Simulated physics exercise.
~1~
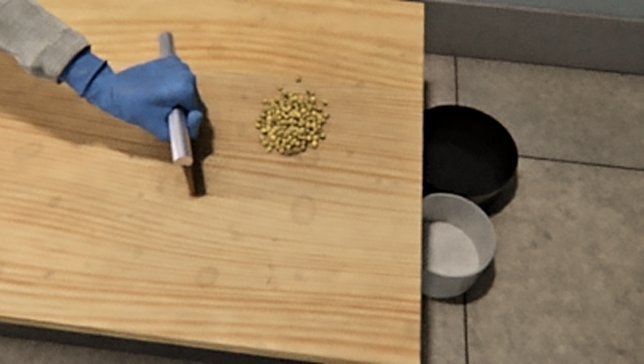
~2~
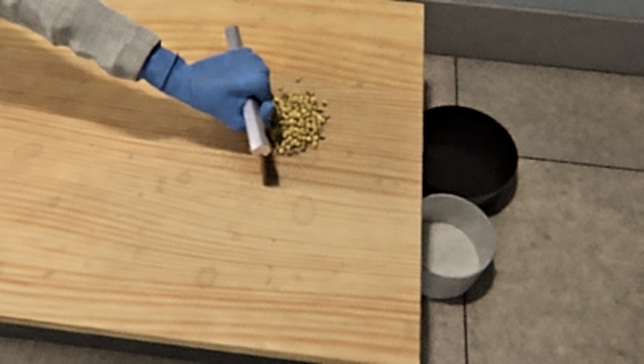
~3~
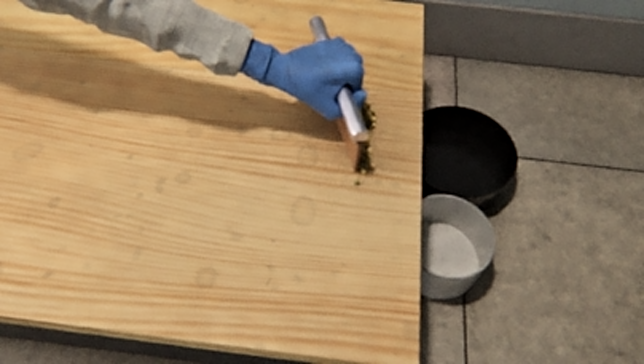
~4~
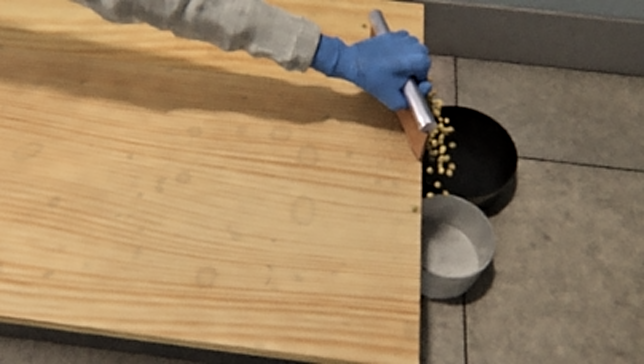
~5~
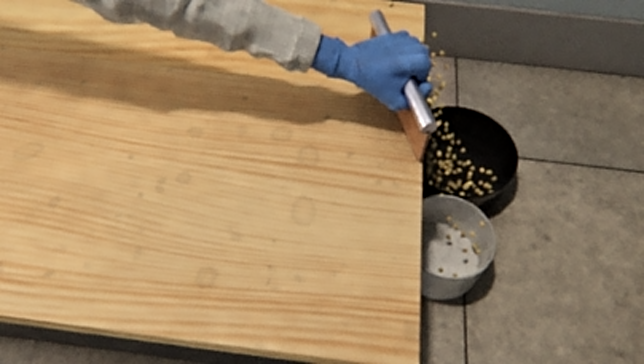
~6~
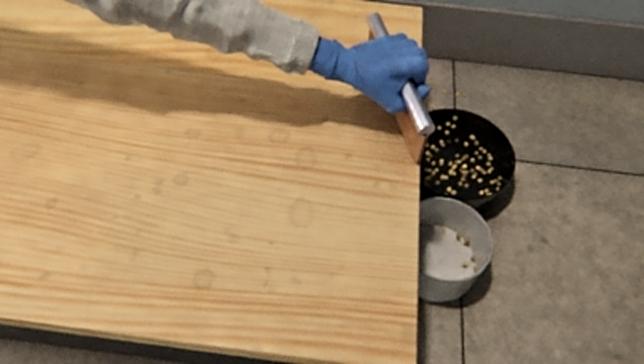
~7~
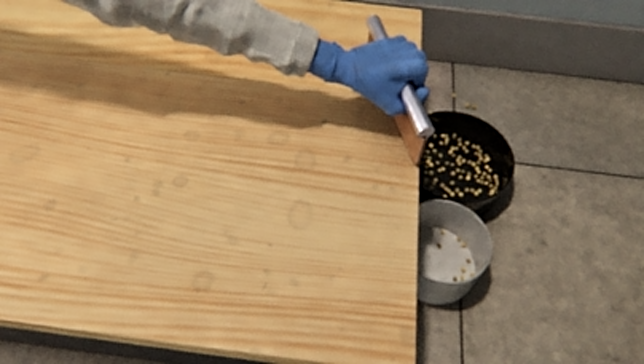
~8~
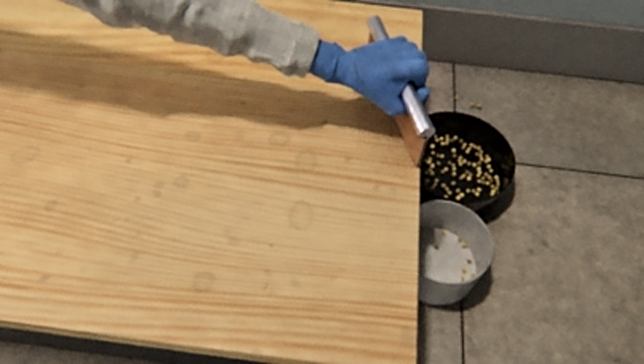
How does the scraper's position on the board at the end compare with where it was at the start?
At the start the scraper was on the board to the left of the pile of beans. By the end it had moved right and was resting at the board's right edge, beside the black pot.
A blue-gloved hand pushed a small pile of yellowish beans rightward across a wooden board with a scraper, then stopped at the edge as they spilled over, most landing in the black pot and a few in the white one.
